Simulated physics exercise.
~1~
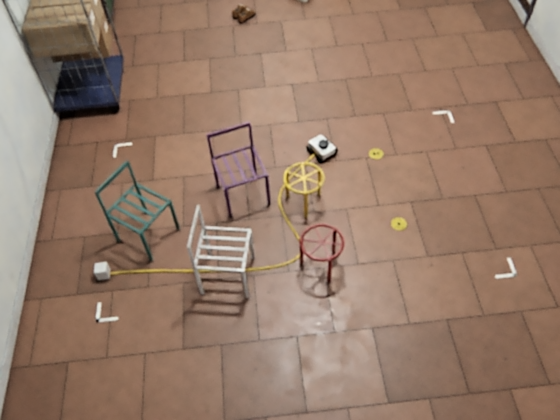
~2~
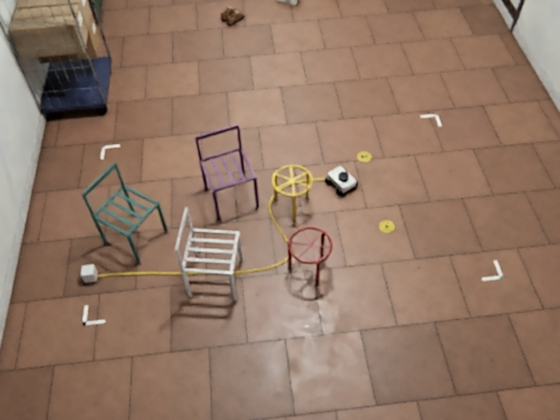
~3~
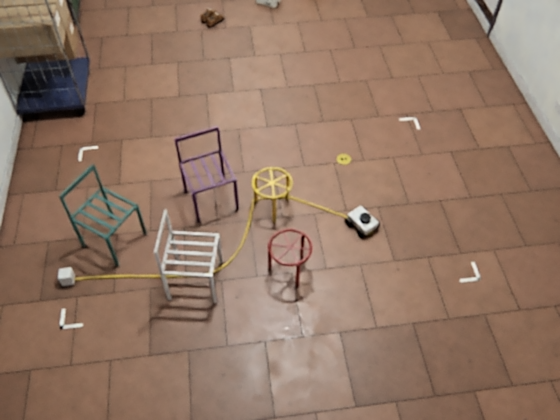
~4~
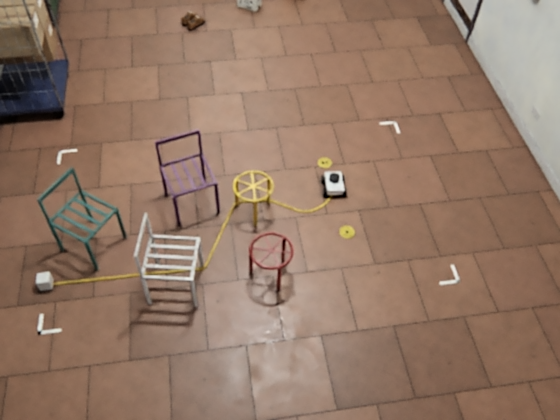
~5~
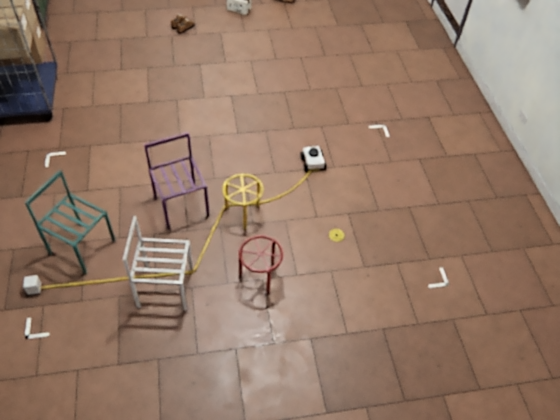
Small white cart trailing a yellow cord past chairs and stools, moving right and down, then back up beyond the yellow stool.
